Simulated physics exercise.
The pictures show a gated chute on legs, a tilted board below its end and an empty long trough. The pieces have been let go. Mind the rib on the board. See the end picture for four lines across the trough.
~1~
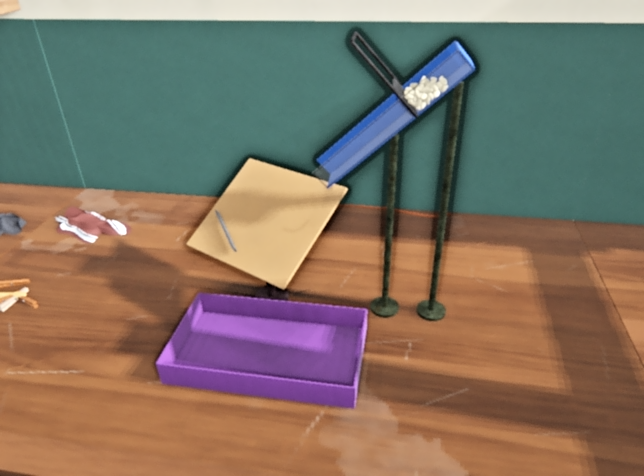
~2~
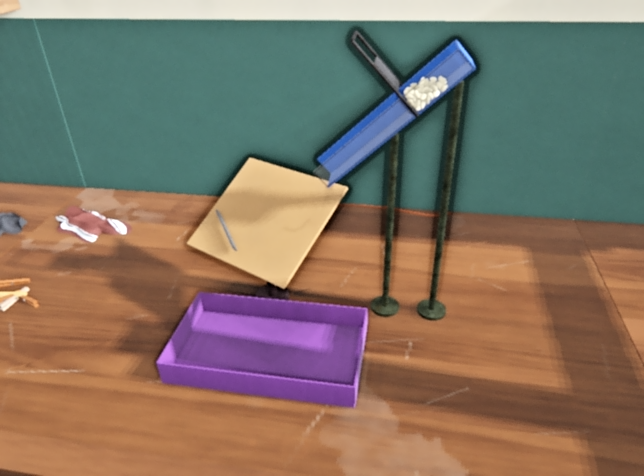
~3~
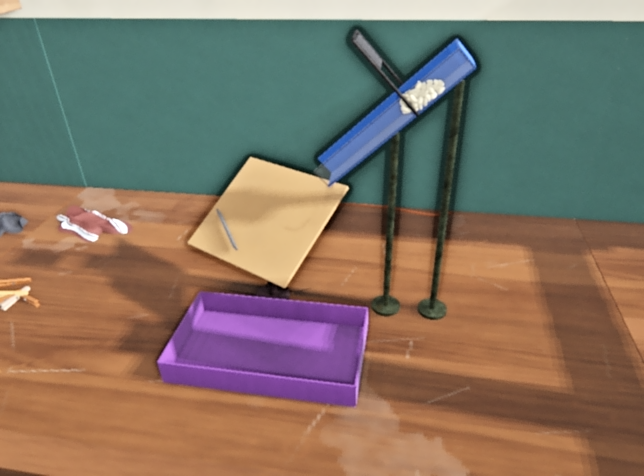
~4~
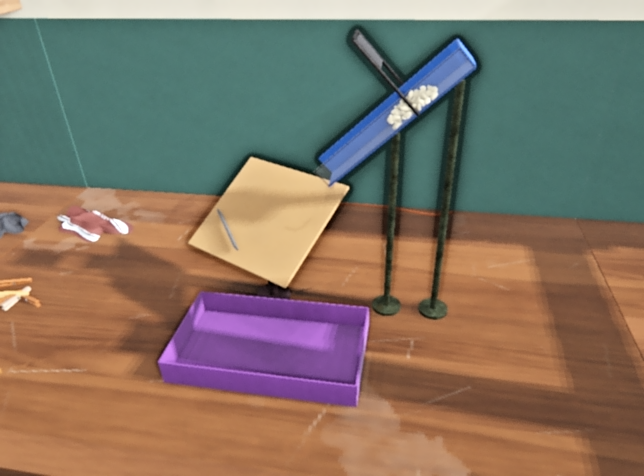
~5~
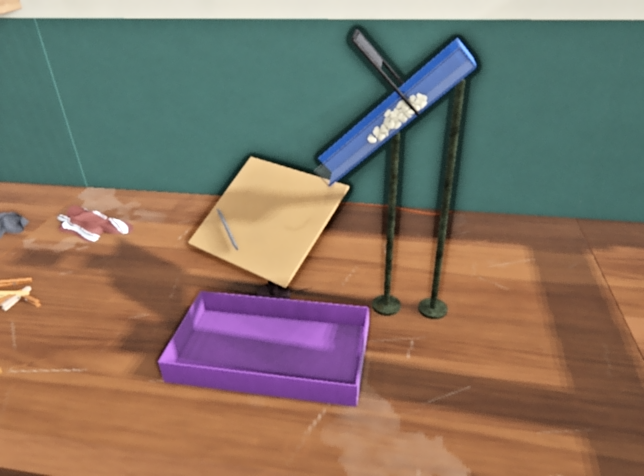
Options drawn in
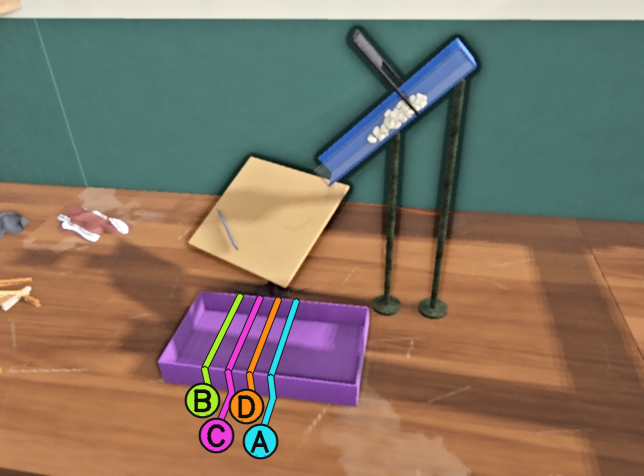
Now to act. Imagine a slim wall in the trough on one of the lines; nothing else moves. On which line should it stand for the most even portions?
Choose B.
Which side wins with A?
The left side.
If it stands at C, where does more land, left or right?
Left.
On the marked copy, line A crosses the front rim at (270, 375); line B crosses the front rim at (205, 367); line C crosses the front rim at (228, 370); line D crosses the front rim at (249, 373).
For line A, of what is caught, the whole lot on the left of the divider, none at all on the right.
For line B, of what is caught, close to two thirds on the left of the divider, close to a third on the right.
For line C, of what is caught, all but a few on the left of the divider, only a few on the right.
For line D, of what is caught, the whole lot on the left of the divider, none at all on the right.
